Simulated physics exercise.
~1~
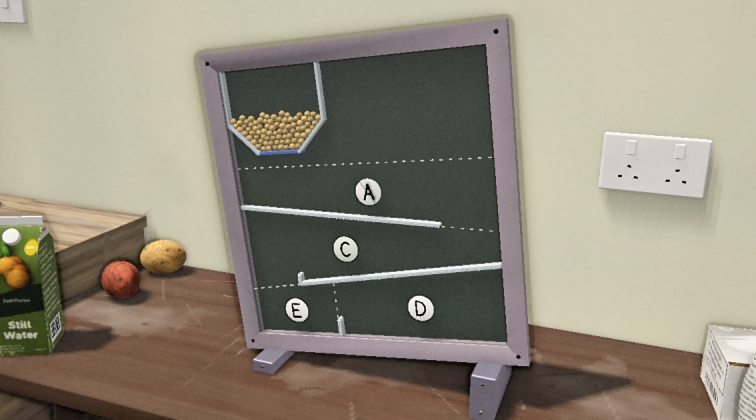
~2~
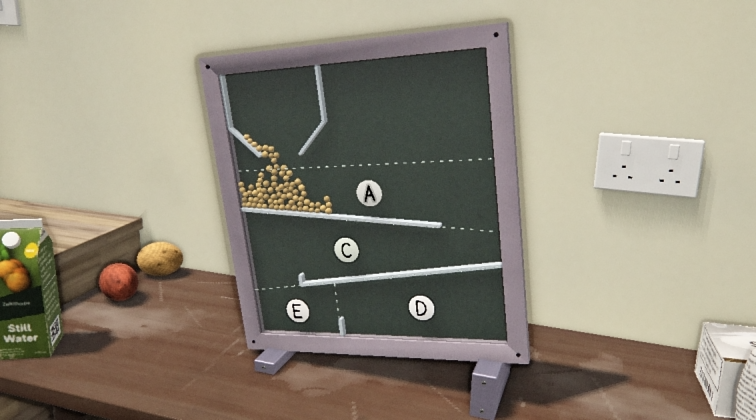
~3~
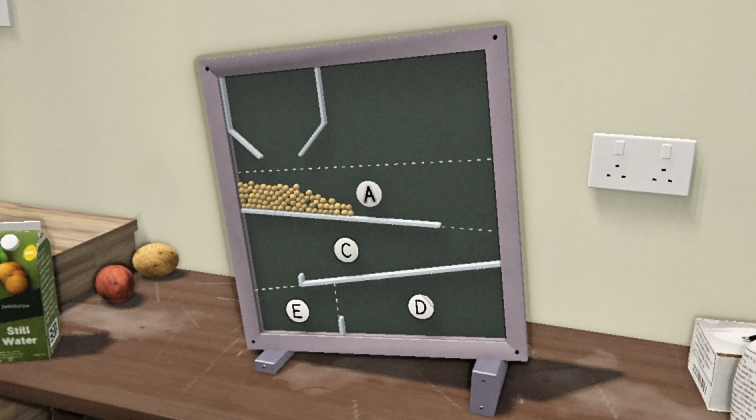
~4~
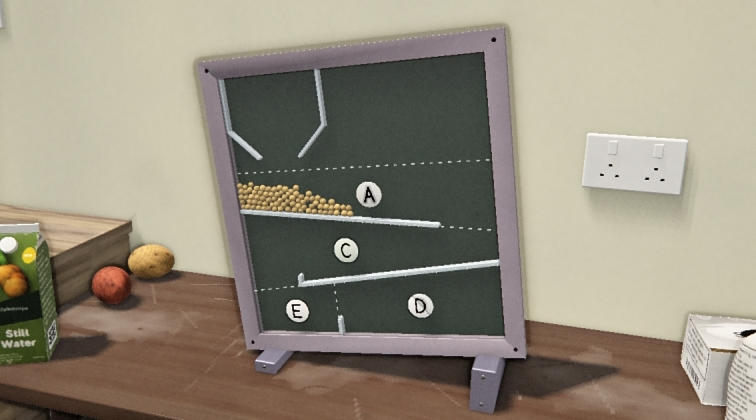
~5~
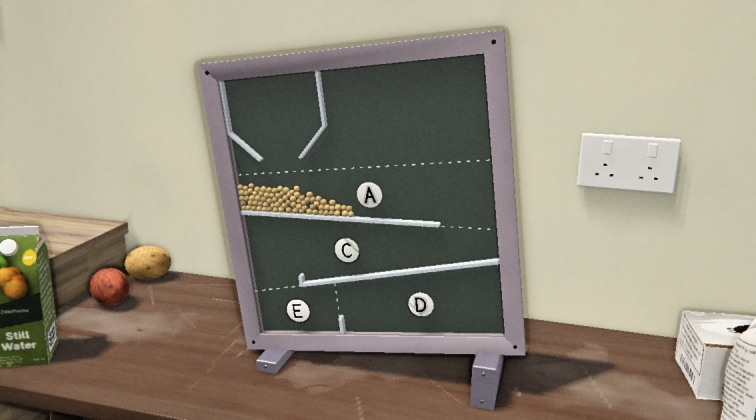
On a kitchen worktop, dried chickpeas dropping from a hopper in an upright box, piling on the upper ramp's left and staying there.
